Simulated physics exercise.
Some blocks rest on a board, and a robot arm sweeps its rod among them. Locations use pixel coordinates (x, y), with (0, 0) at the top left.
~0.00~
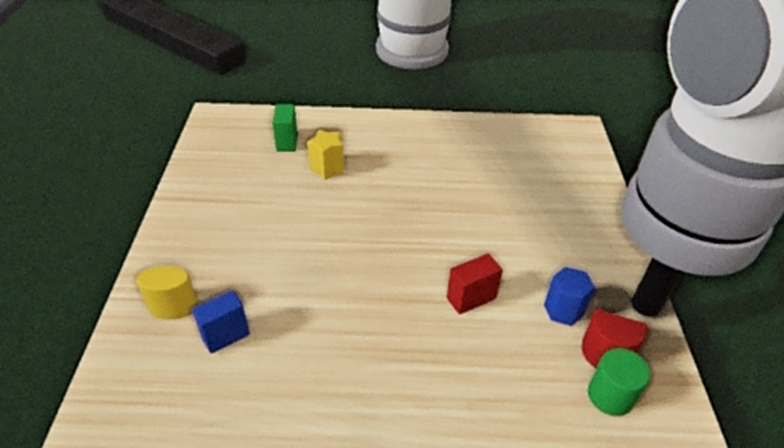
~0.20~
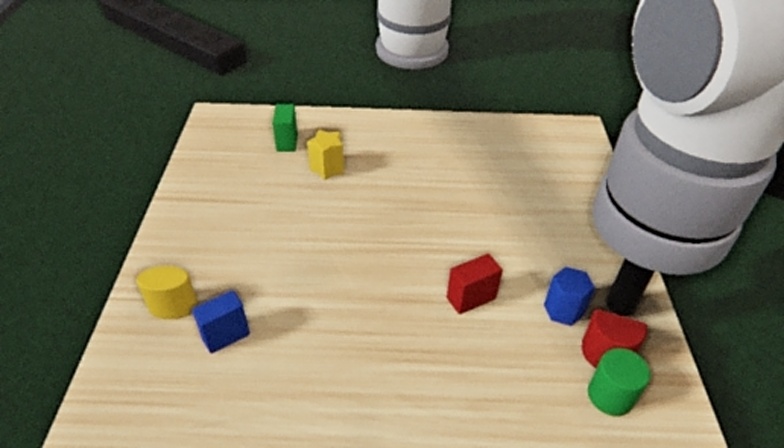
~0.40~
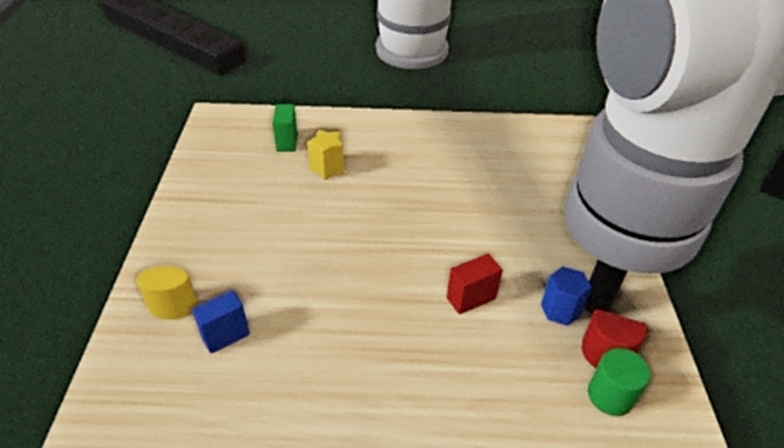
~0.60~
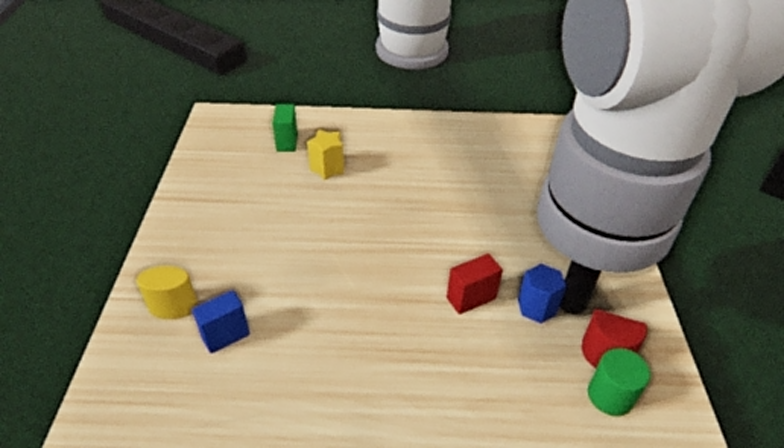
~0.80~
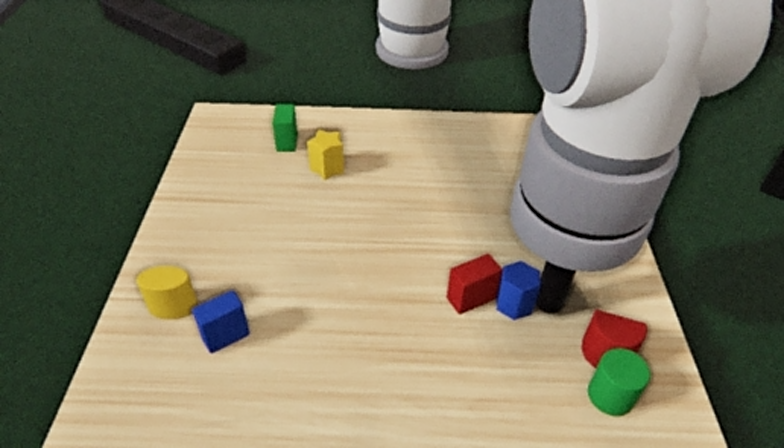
A robot arm's black rod moves left across the right side of a wooden board, passing just behind a red half-round block and reaching a blue six-sided block. It pushes the blue block left until it sits right beside the red rectangular block, while the other blocks stay still.
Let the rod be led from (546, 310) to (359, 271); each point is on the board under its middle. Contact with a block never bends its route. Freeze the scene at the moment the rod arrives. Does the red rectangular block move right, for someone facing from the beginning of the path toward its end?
Answer: No.
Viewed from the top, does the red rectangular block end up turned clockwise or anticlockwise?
From above, counter-clockwise.
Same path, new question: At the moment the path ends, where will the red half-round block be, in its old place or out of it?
That block will keep its spot.
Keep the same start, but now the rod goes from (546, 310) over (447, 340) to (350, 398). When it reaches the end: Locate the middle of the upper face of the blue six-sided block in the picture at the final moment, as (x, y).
Its top middle will sit at (493, 268).
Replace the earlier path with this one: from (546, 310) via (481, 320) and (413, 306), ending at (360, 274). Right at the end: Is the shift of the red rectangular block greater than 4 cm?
Final answer: No.
What follows on the original path. One third of the way, rod (482, 289); red rectangular block (432, 258), turned 85° anticlockwise; blue six-sided block (460, 250), turned 30° clockwise.
Two thirds of the way, rod (419, 277); red rectangular block (394, 258), turned 85° anticlockwise; blue six-sided block (421, 230), turned 90° clockwise.
At the end, rod (359, 264); red rectangular block (353, 262), turned 130° anticlockwise; blue six-sided block (420, 229), turned 95° clockwise; red half-round block still.
